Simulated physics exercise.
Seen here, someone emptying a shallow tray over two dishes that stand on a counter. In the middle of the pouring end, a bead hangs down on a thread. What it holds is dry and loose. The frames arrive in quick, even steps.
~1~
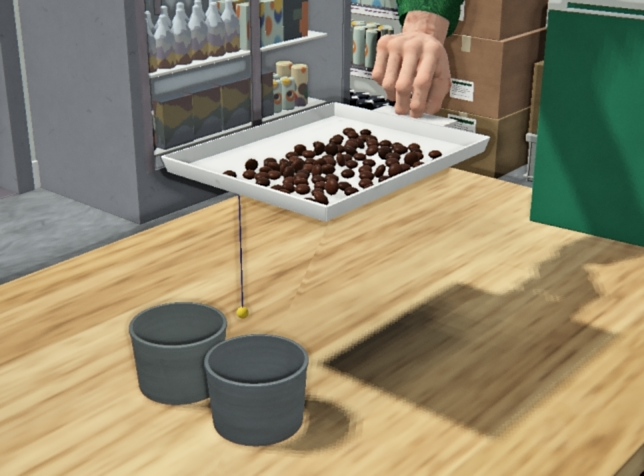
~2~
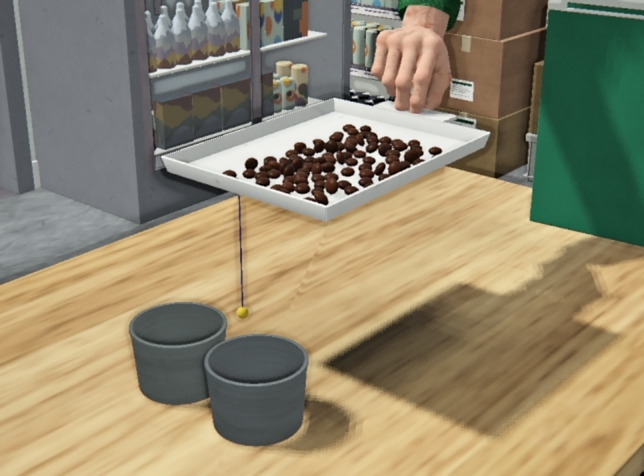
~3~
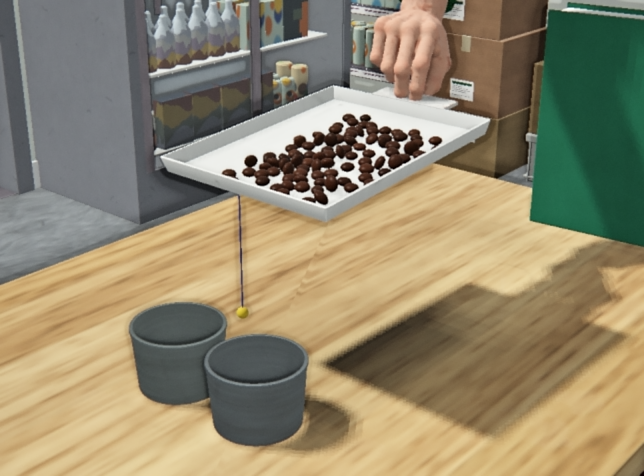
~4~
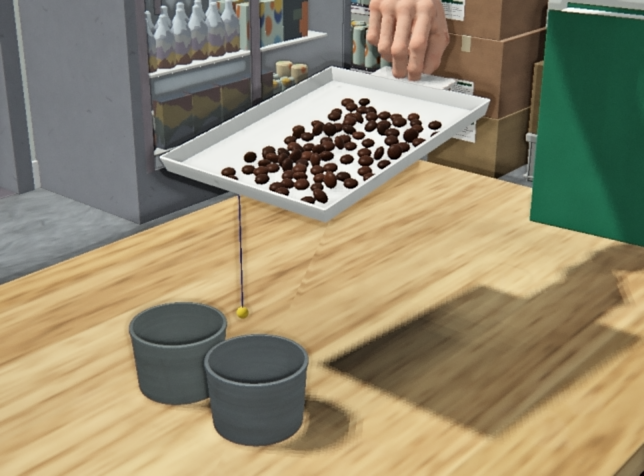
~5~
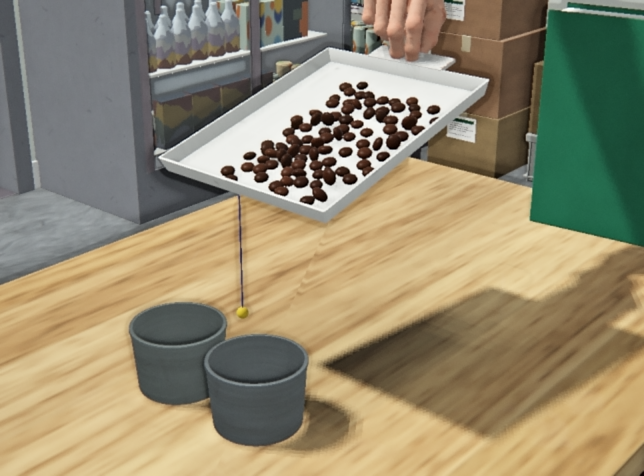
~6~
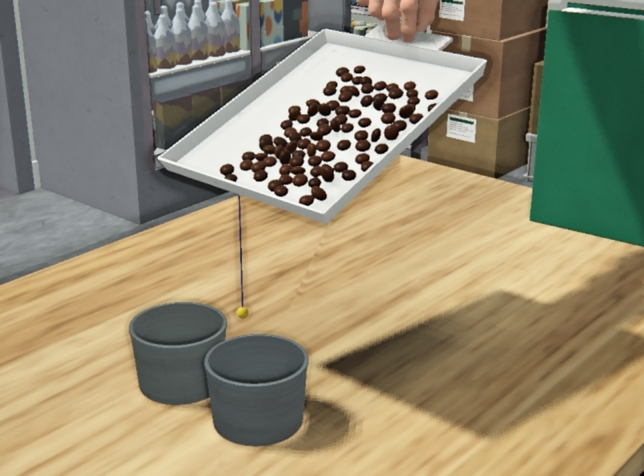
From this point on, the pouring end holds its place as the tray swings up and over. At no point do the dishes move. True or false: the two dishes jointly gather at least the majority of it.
True, they gather the majority.
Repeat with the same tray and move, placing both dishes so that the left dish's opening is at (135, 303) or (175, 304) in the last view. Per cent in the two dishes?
Roughly 30% on the first try and 20% on the second.
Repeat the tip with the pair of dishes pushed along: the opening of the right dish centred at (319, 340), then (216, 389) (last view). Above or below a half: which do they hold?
First try: A minority; second try: A minority.
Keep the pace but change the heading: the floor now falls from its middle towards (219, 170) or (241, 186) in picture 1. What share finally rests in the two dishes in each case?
That comes to 40 per cent the first time and 80 per cent the second.
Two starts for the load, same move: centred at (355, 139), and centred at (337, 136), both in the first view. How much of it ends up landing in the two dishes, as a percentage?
In order, about 60 and 50 in a hundred.
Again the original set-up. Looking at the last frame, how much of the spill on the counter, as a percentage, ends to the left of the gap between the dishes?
Around 50 %.
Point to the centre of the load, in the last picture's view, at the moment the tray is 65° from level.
In the last view, the load is centred near (263, 180).
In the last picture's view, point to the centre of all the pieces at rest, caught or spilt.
Around (240, 416).
Soon after the last picture, tray tipped steeply; nearly all on the tray; a small part in the air.
A little later, tray tipped past a quarter turn; a small part on the tray; about a third in the right dish; a small part in the left dish; about a quarter outside both; about a quarter in the air.
Later still, tray tipped past a quarter turn; about half in the right dish; about a quarter in the left dish; about a third outside both.
At rest, tray tipped past a quarter turn; about half in the right dish; about a quarter in the left dish; about a third outside both.
